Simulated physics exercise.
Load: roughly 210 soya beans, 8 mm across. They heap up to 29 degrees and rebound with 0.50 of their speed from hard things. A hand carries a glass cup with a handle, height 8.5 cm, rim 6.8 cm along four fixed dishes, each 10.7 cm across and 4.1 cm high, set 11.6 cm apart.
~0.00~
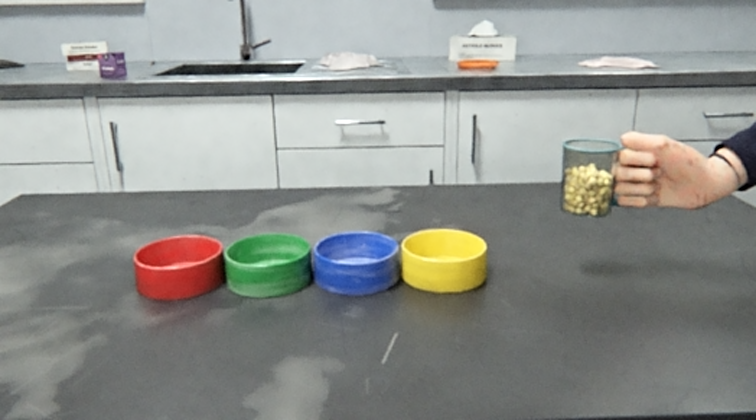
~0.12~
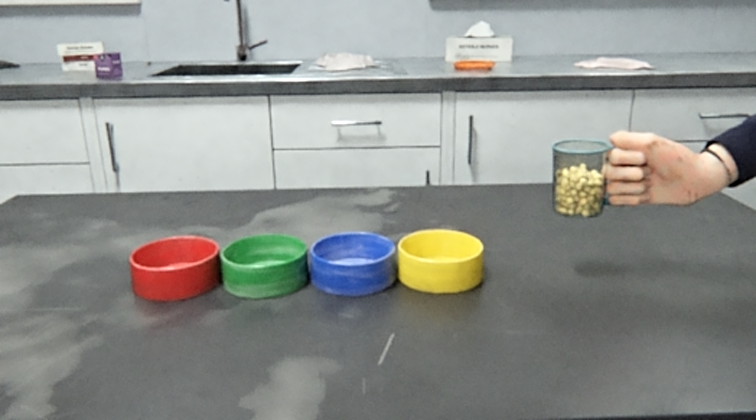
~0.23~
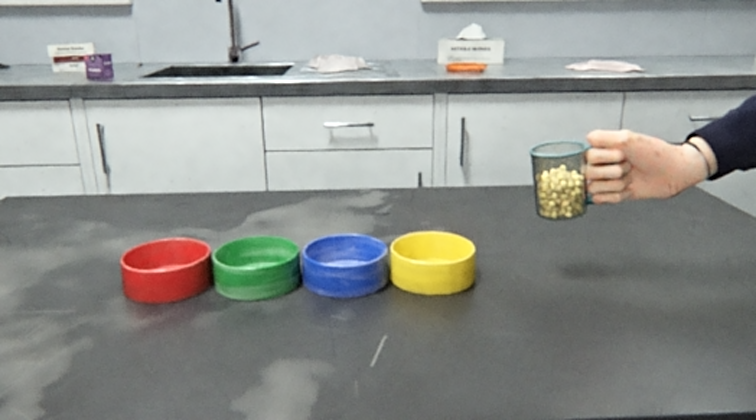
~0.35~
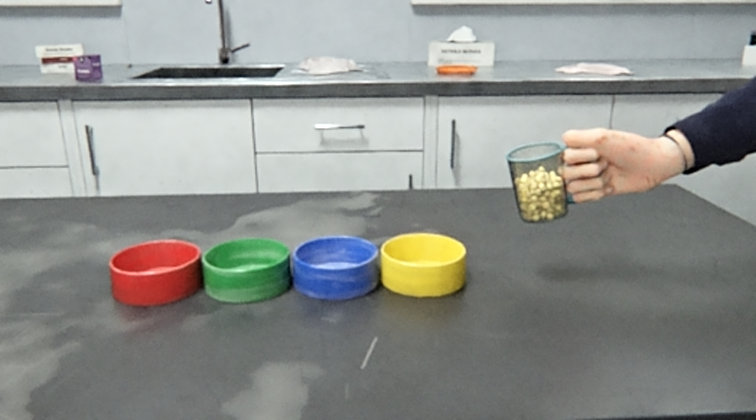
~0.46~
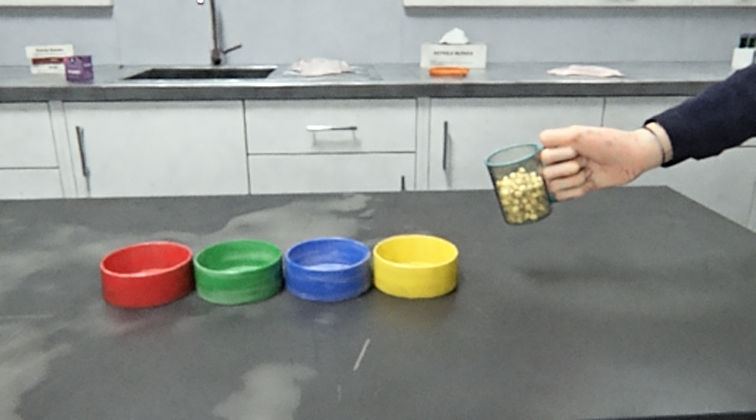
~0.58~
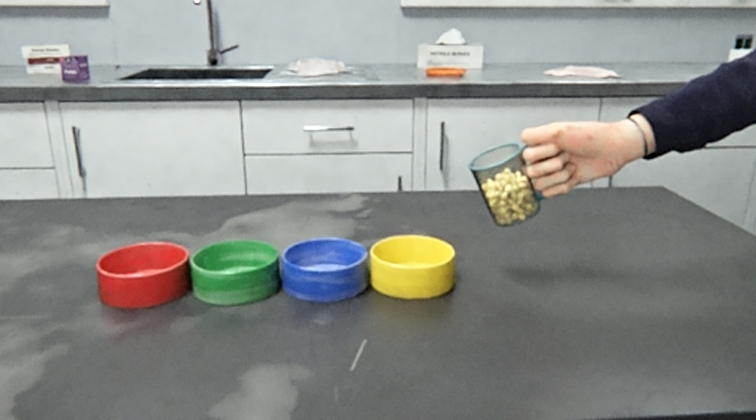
On a dark lab table with red, green, blue and yellow dishes in a row, a hand holds a clear cup of pale beans at the right, moves it slightly left and gradually tilts it toward the dishes.
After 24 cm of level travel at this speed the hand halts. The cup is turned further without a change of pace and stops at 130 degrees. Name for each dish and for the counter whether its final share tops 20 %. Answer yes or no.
Red: No, blue: Yes, green: No, yellow: No, counter: No.
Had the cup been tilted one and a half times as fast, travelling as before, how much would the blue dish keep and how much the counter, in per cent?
Then: Blue 100, counter 0.
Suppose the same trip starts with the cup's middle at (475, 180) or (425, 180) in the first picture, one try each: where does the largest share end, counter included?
The winner: Green, then red.
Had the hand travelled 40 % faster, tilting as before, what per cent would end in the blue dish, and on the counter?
Then: Blue 100, counter 0.
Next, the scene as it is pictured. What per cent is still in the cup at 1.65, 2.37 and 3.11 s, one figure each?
In turn: 100, 75, 0.
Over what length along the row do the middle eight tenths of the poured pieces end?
Roughly 6 cm.
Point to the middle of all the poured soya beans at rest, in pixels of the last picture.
Around (323, 272).
After 1.65 s, tilt 73 degrees; cup holds 100 %.
After 2.37 s, tilt 106 degrees; cup holds 75 %, blue 25 %.
After 3.11 s, tilt 130 degrees; cup holds 0 %, blue 100 %.
In the end, at 3.4 s, red 0 %, blue 100 %, green 0 %, yellow 0 %, counter 0 %.
